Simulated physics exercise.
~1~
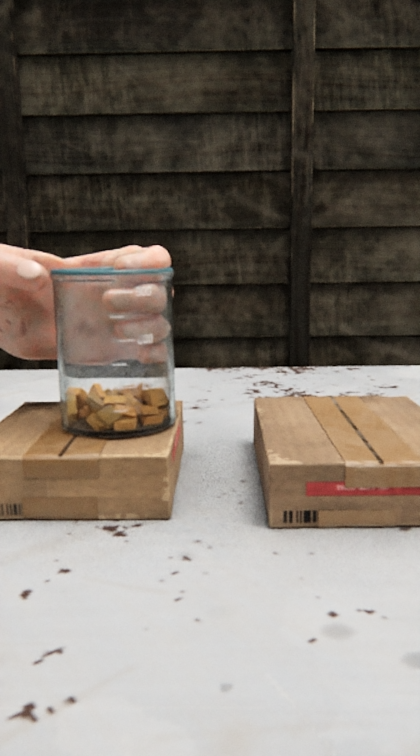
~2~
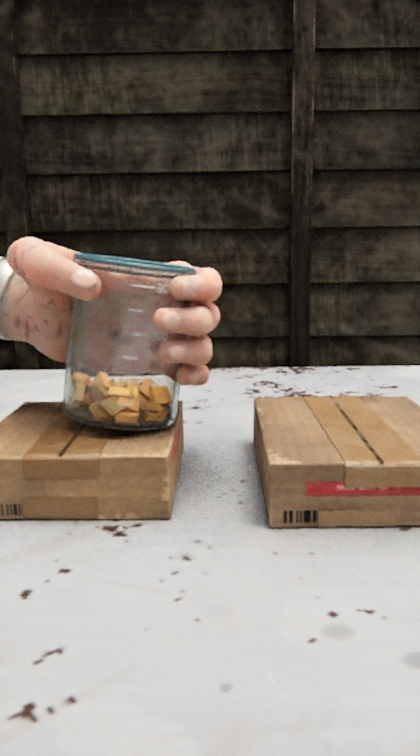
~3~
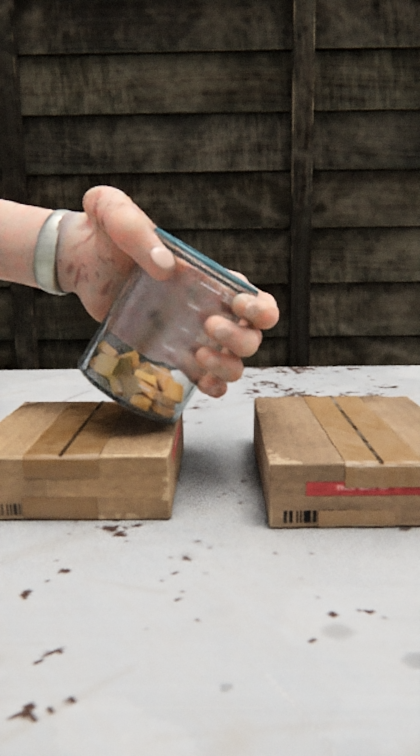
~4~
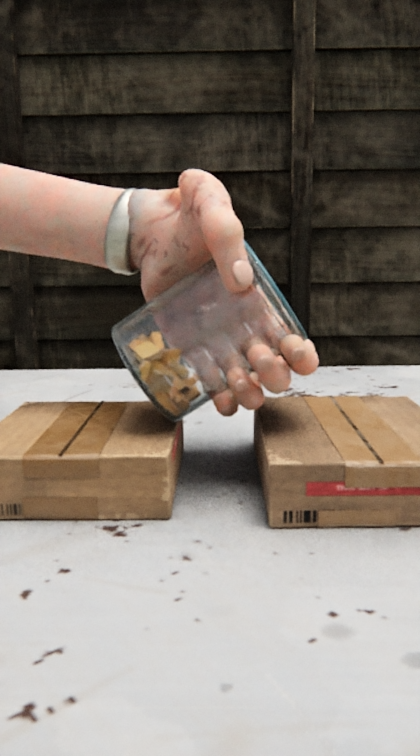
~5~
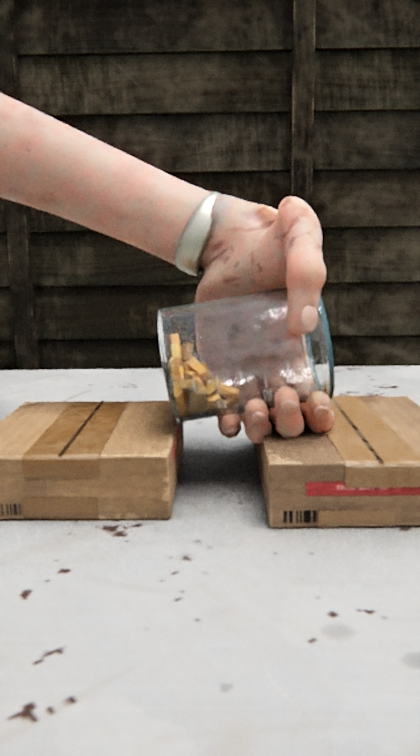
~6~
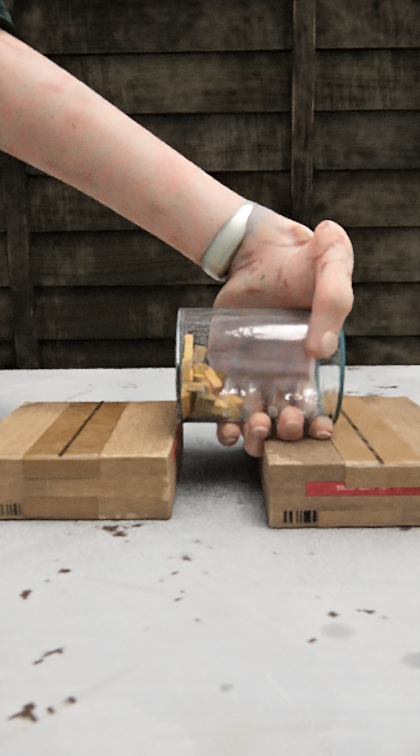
A clear glass beaker holding small tan chunks was lifted from the left cardboard box by a hand, tipped steadily to the right, and ended up on its side by the right box, with the chunks still inside.
